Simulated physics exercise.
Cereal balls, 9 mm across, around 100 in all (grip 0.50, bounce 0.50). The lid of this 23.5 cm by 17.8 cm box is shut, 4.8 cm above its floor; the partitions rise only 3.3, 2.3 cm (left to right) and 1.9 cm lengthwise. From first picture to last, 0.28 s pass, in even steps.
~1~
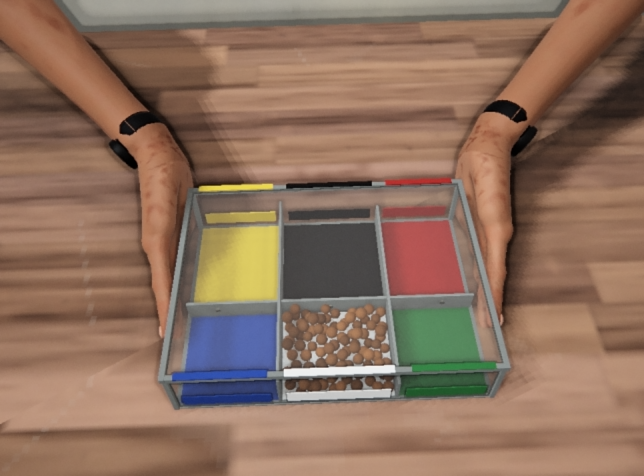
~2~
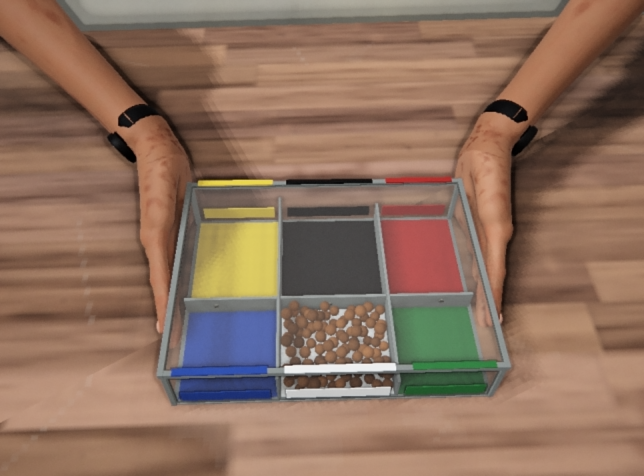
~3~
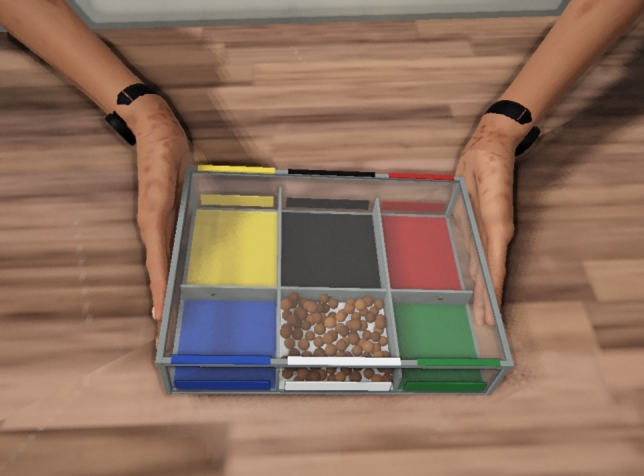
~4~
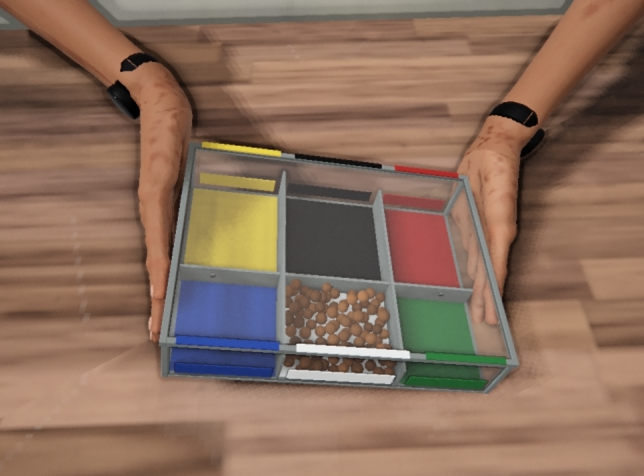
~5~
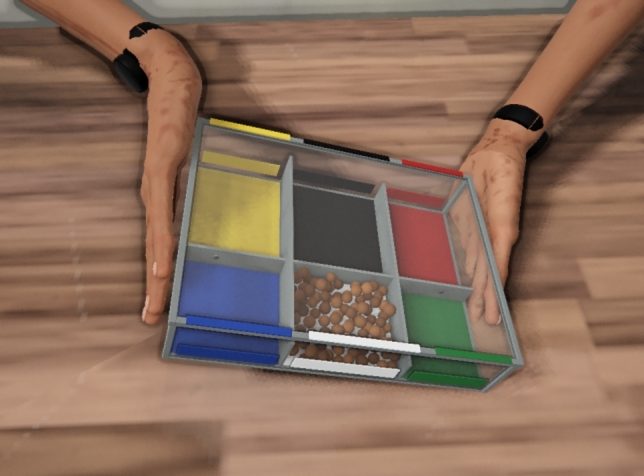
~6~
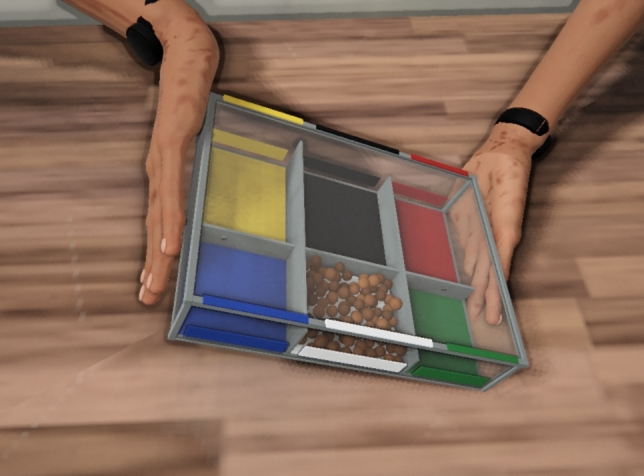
Two hands tilted a clear-lidded box of colored compartments, raising its left side steadily higher while the right front corner stayed low, and the brown balls stayed in the white compartment throughout.
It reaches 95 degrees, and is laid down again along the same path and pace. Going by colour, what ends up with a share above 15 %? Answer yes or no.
Red no, blue no, green yes, yellow no, white yes, black no.
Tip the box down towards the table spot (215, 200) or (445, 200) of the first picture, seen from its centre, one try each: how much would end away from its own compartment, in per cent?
Some 90 and 90 per cent.
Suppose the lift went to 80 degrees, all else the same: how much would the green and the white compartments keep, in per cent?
Green 25, white 70.
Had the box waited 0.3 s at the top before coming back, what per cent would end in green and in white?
Then: Green 60; white 30.
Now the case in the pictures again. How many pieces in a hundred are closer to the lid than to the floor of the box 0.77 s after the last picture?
Roughly 60 per cent.
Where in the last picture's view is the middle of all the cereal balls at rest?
Around (445, 338).
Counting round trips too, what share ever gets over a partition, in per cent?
Some 70 per cent.
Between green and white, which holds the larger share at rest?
It is the green one.
Then, 0.77 s after the last picture, tilt 94 degrees; green 25 %, white 70 %.
Then, 1.28 s after the last picture, tilt 40 degrees; red 10 %, green 60 %, white 30 %.
Then, 1.86 s after the last picture, tilt 0 degrees; red 10 %, green 60 %, white 30 %.
In the end, red 10 %, blue 0 %, green 60 %, yellow 0 %, white 30 %, black 0 %.
